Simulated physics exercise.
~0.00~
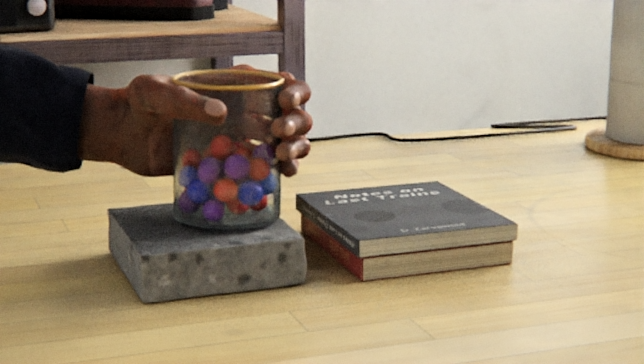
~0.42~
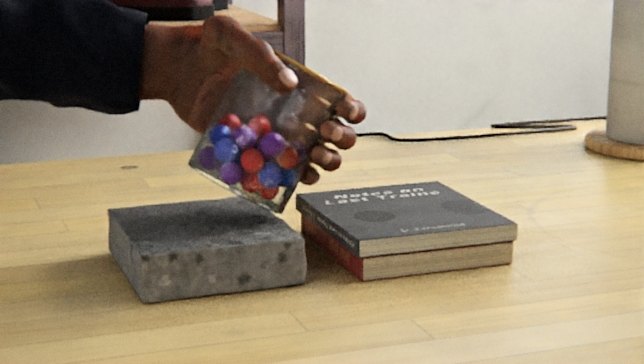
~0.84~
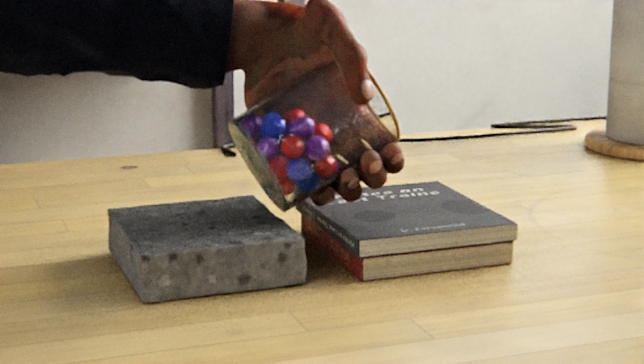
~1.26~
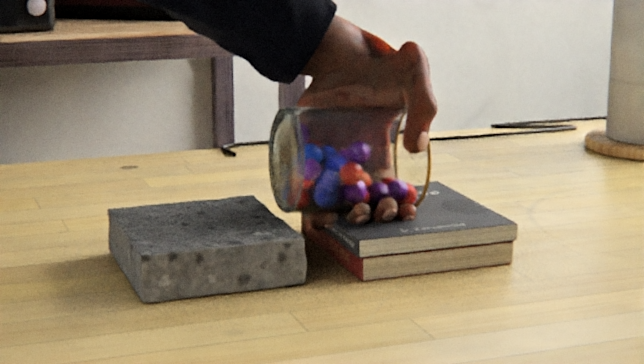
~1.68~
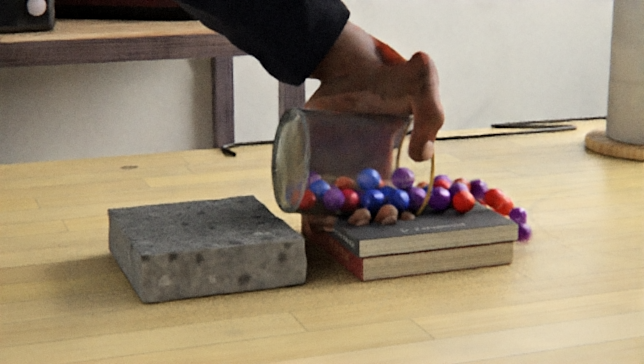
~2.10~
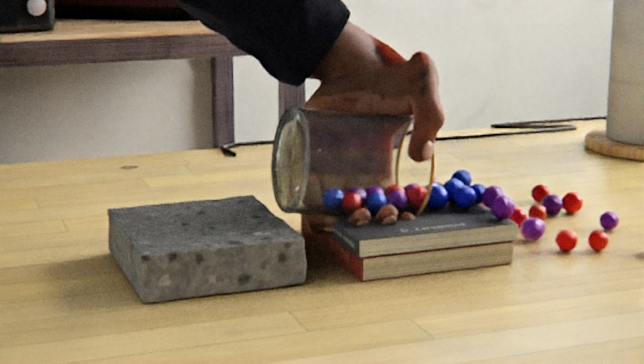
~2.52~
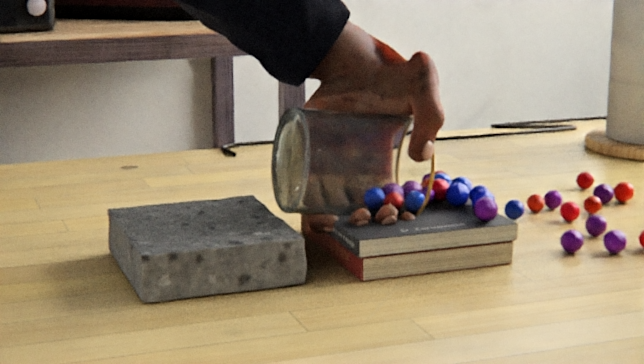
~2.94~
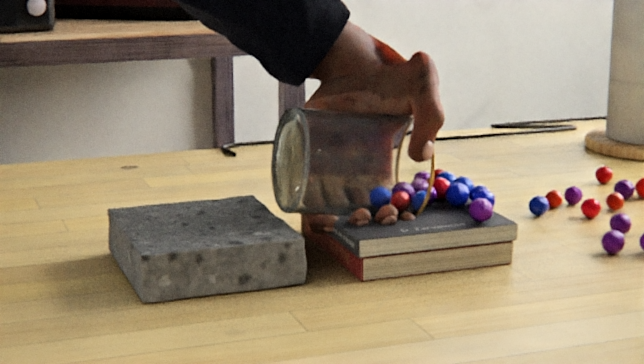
Glass of colourful marbles lifted from a grey block by a hand, tipping onto stacked books and spilling most across the table.
